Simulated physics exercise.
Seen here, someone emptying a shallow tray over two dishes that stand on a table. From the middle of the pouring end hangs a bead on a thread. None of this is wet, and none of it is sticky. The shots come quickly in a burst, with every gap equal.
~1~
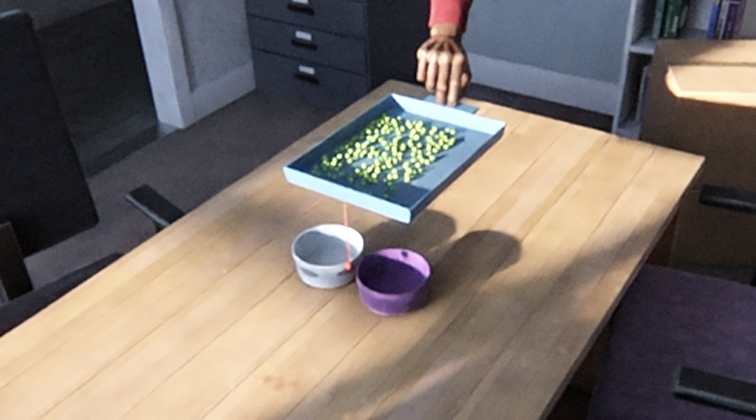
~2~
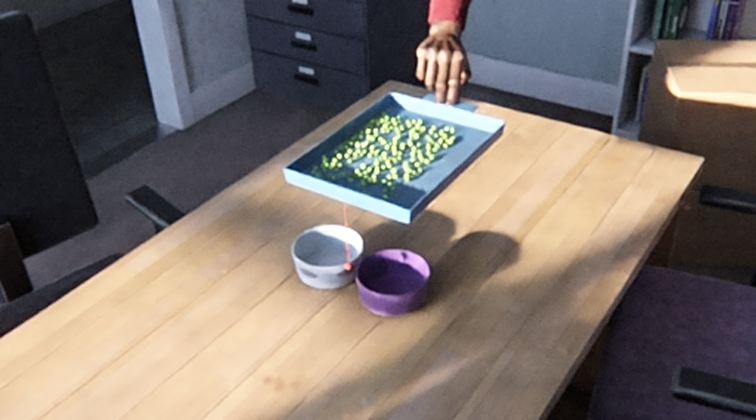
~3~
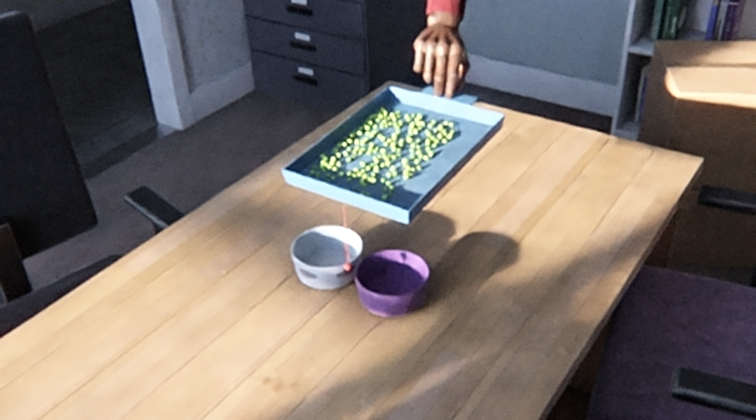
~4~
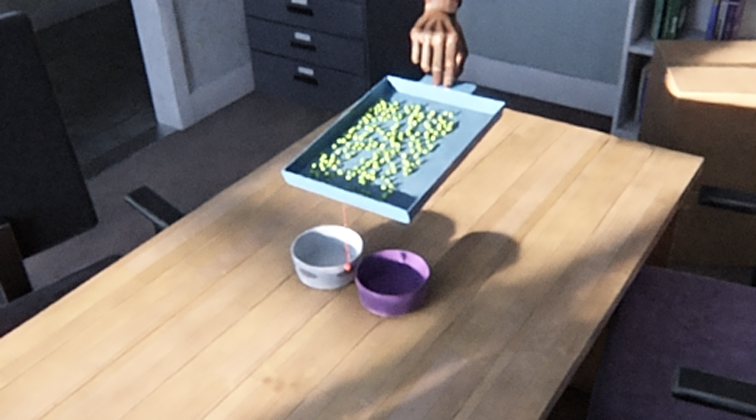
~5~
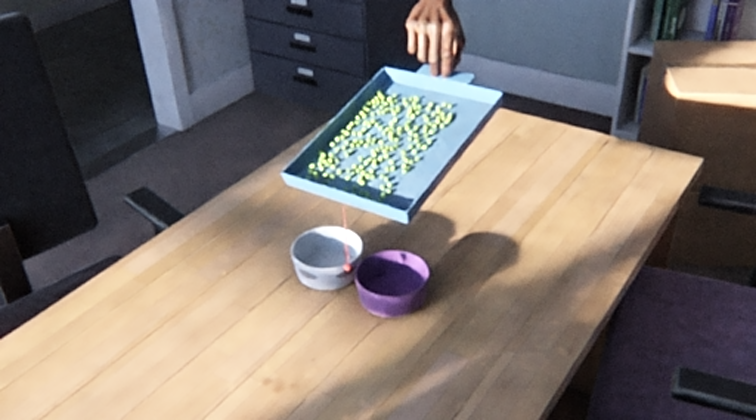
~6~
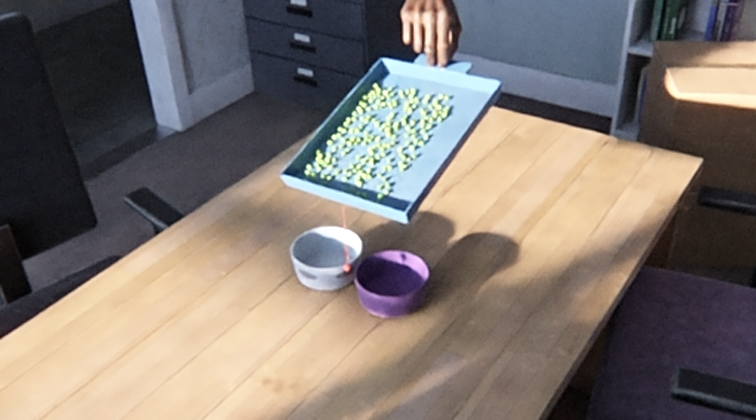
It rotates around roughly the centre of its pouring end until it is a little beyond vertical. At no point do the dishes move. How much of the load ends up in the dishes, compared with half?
The dishes end up with less than half of it.
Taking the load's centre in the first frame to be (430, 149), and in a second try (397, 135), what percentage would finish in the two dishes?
In order, 0 % then 0 %.
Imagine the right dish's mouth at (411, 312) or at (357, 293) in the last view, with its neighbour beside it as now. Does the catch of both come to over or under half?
Well, a minority share the first time and a majority share the next.
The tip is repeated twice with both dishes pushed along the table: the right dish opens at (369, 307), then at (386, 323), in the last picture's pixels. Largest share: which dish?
First place: The leftmost one; second place: The leftmost one.
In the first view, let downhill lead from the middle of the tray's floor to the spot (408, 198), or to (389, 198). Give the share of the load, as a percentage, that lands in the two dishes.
For the first it's near 70 %, for the second near 10 %.
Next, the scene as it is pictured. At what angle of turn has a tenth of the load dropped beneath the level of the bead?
Near 110 degrees.
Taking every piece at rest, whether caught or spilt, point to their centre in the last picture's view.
It settles centred around (281, 319).
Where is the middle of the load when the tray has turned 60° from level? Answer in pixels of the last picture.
The load is centred near (323, 187).
Soon after the last picture, tray tipped steeply; nearly all on the tray; a stray few in the air.
A little later, tray tipped right over; nearly all on the tray; a stray few outside both; a stray few in the air.
Later still, tray tipped past a quarter turn; all outside both.
By the end, tray tipped past a quarter turn; none in the right dish; none in the left dish; all outside both.
